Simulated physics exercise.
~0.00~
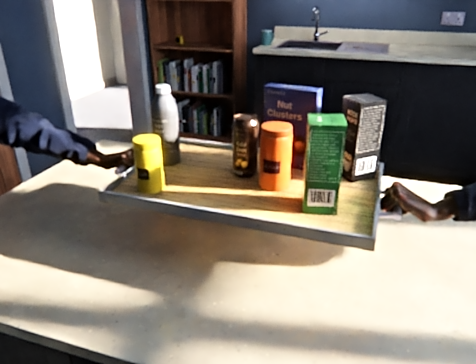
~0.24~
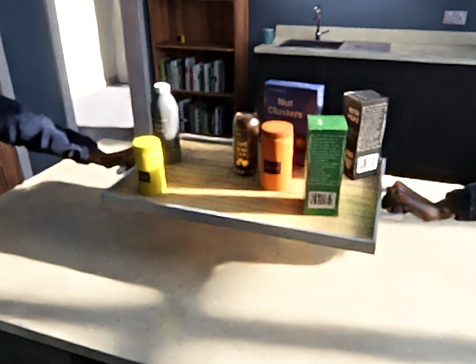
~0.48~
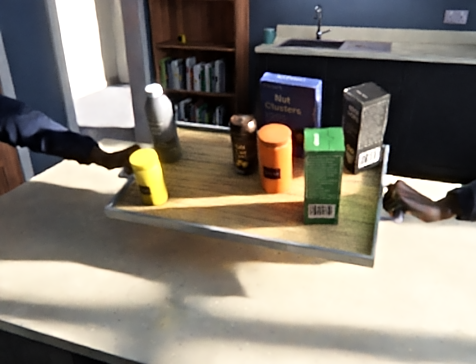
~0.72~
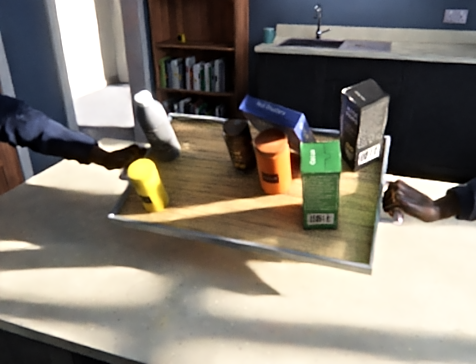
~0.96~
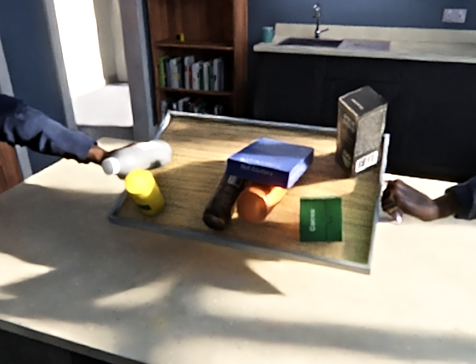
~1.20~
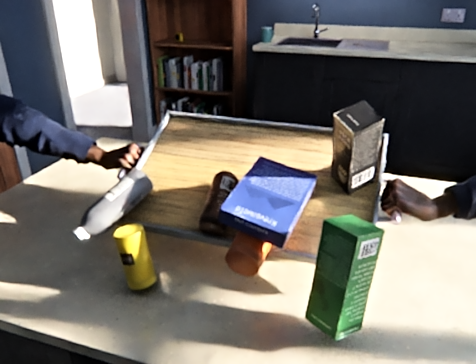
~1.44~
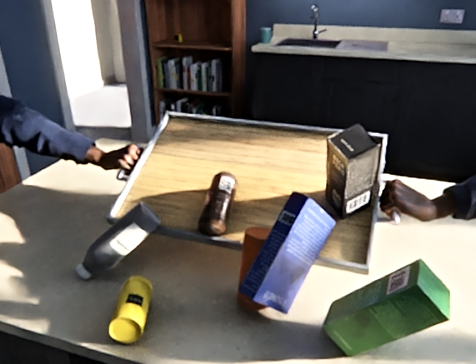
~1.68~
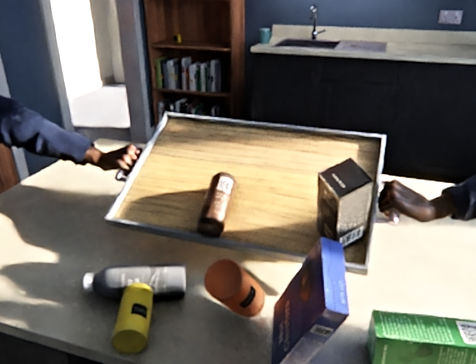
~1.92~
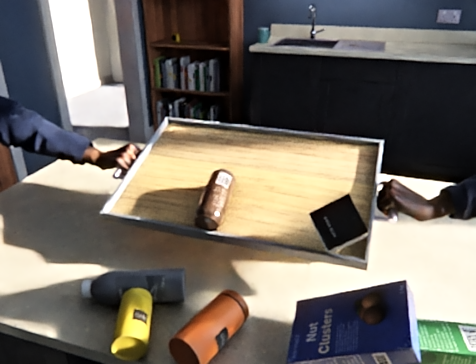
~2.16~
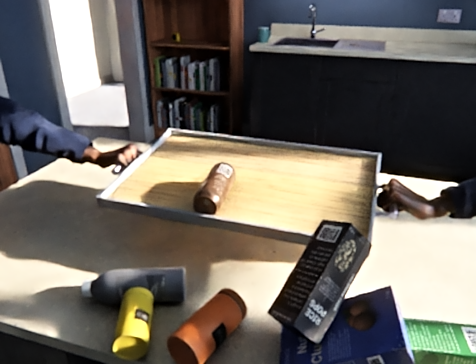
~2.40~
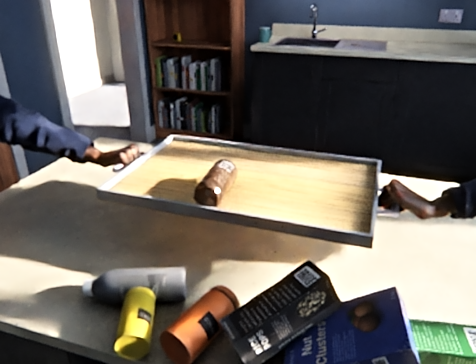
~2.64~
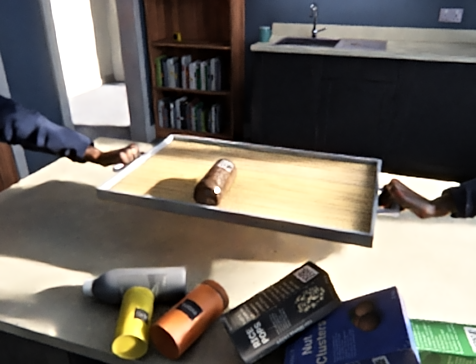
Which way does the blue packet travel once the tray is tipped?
The blue packet topples and moves down, sliding off the near edge of the tray and ending up on the worktop below.
